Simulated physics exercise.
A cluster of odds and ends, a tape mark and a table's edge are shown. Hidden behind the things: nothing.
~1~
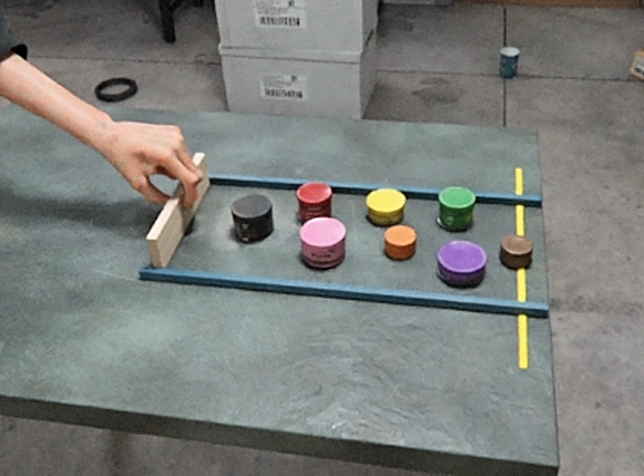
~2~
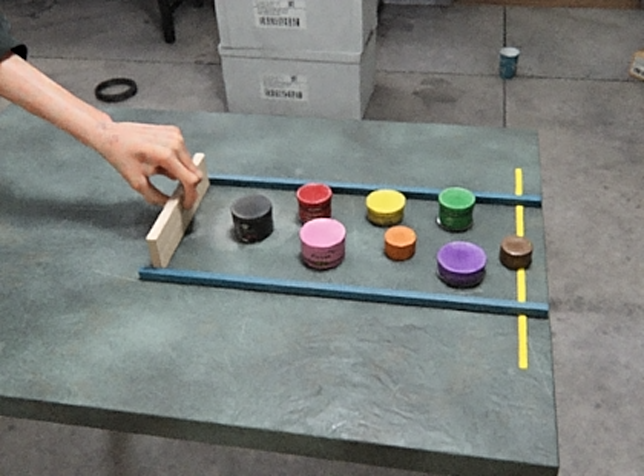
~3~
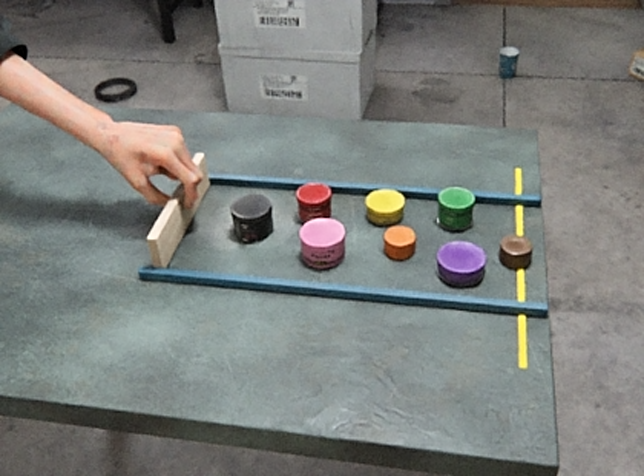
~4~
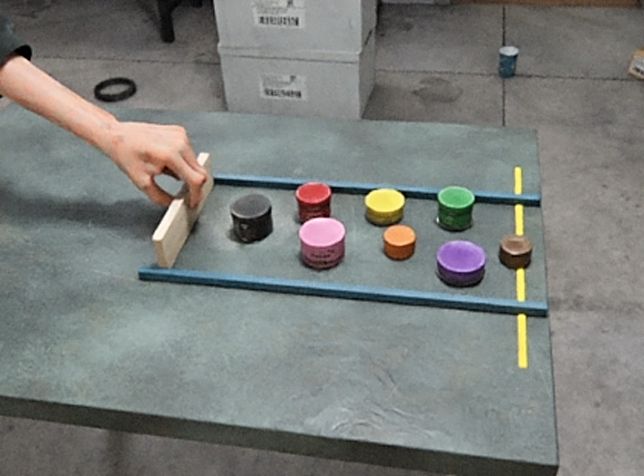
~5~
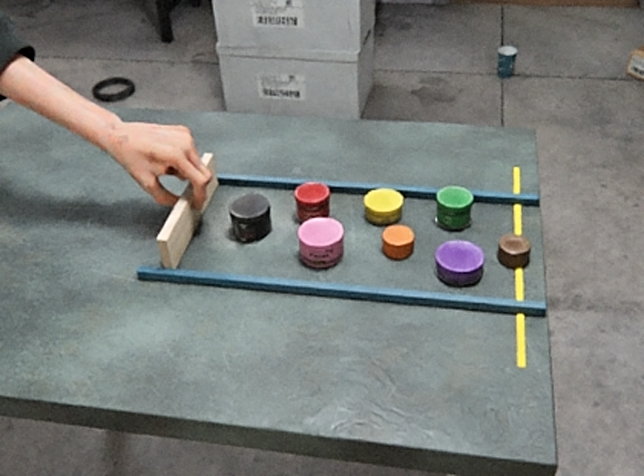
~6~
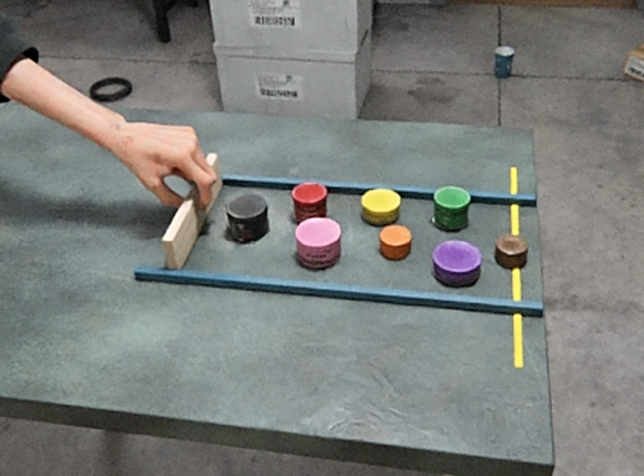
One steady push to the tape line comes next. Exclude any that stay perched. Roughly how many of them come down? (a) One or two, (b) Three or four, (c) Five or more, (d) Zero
Five or more (c).
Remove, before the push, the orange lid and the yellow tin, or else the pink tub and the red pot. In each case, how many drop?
The count is 3 in the first case and 3 in the second.
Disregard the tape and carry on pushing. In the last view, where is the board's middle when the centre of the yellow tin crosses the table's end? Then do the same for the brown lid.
With the yellow tin it sits around (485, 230), with the brown lid around (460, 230).
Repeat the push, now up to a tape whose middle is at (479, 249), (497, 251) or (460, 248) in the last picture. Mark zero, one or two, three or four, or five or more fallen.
So in that order I'd say either three or four; 5 or more; either one or two.
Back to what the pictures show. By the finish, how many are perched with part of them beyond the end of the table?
The number overhanging is 3.
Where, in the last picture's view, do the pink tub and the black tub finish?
For the pink tub it's (542, 276), and for the black tub it's (539, 240).
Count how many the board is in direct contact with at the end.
Contact count: 3.
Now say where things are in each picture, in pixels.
Brown lid (516, 251); purple tin (461, 263); green tin (456, 209); board (181, 209); tape (521, 253), in the first frame.
Purple tin (461, 264); orange lid (400, 243), in the second frame.
Green tin (456, 209); board (181, 209), in the third frame.
Brown lid (515, 251); pink tub (323, 243), in the fourth frame.
Purple tin (459, 263); yellow tin (384, 207), in the fifth frame.
Brown lid (511, 251); purple tin (457, 263); green tin (451, 209); board (195, 210); tape (516, 252), in the sixth frame.
Soon after, none off yet; brown lid at rest near (511, 251); purple tin at rest near (457, 263); green tin at rest near (451, 209).
After that, none off yet; brown lid at rest near (511, 251); purple tin at rest near (459, 265); green tin displaced a little near (470, 209).
And then, none off yet; brown lid displaced about its own width near (538, 250); purple tin displaced about its own width near (528, 284); green tin tilting a little near (552, 216).
In the end, the number that fall off is five or more; gone, yellow tin, orange lid, green tin, purple tin and brown lid.
